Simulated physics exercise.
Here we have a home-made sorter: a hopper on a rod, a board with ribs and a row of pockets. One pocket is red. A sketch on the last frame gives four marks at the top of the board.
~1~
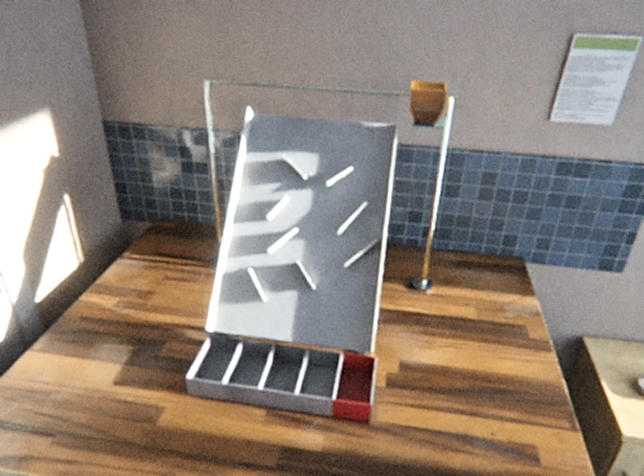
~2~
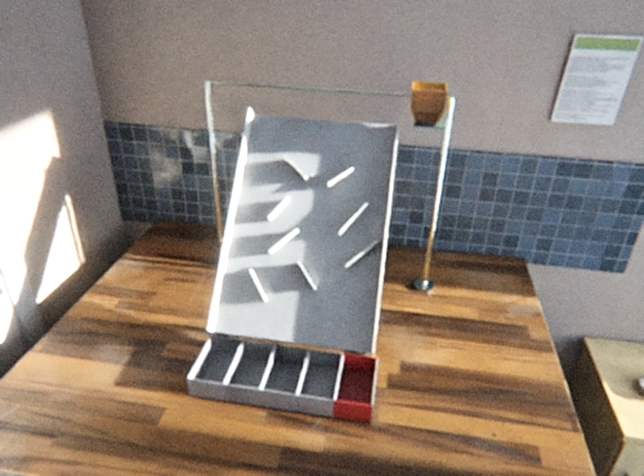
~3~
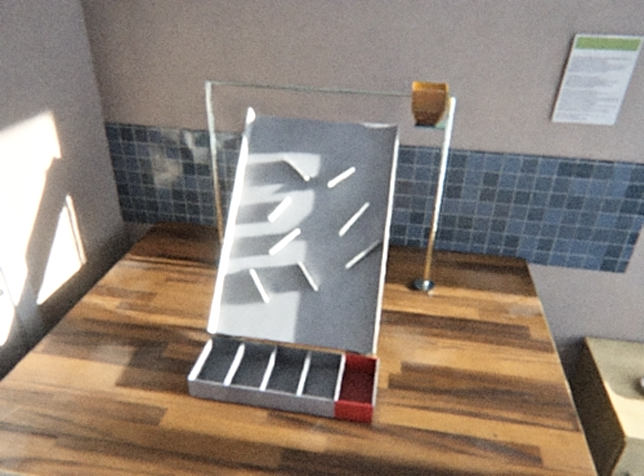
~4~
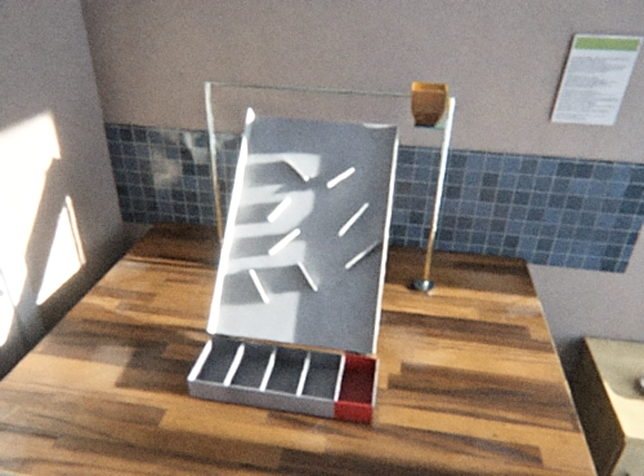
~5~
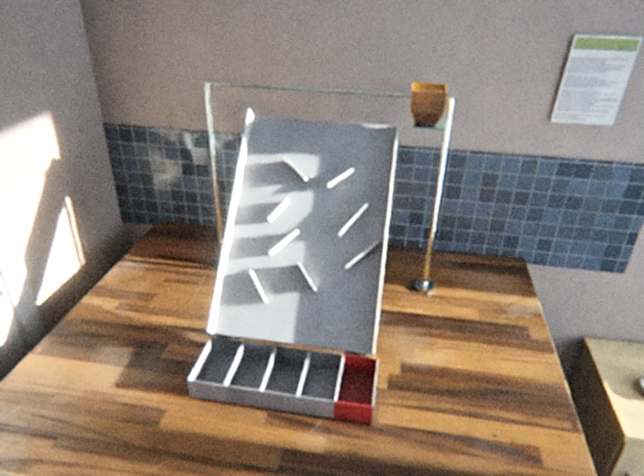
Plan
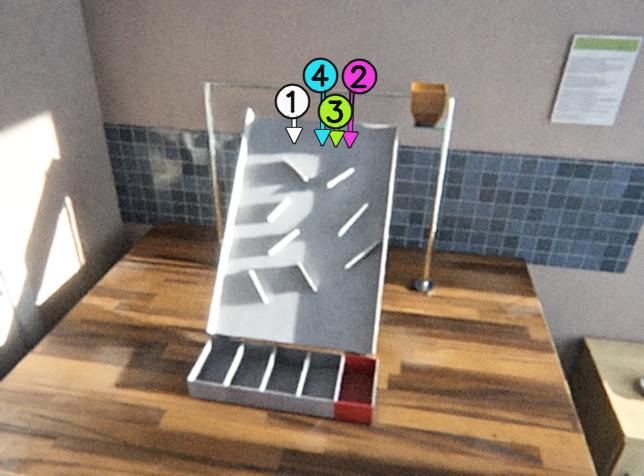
A small amber hopper stays still above a ribbed grey board and pockets, one red.
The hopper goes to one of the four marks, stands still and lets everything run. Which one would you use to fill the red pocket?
Choose 4.
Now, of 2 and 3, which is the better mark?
The answer is 3.
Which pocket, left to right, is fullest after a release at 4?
The fifth.
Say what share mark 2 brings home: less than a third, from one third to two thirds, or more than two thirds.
Less than a third.
On the marked copy, mark 1 meets the board at (294, 137); mark 2 meets the board at (349, 141); mark 3 meets the board at (335, 140); mark 4 meets the board at (322, 139).
If 1 is chosen, a small share in the red pocket, the bulk in other pockets, a small share outside the box.
If 2 is chosen, a small share in the red pocket, the bulk in other pockets, only a few outside the box.
If 3 is chosen, close to a quarter in the red pocket, close to two thirds in other pockets, a small share outside the box.
If 4 is chosen, close to half in the red pocket, close to a third in other pockets, a small share outside the box.
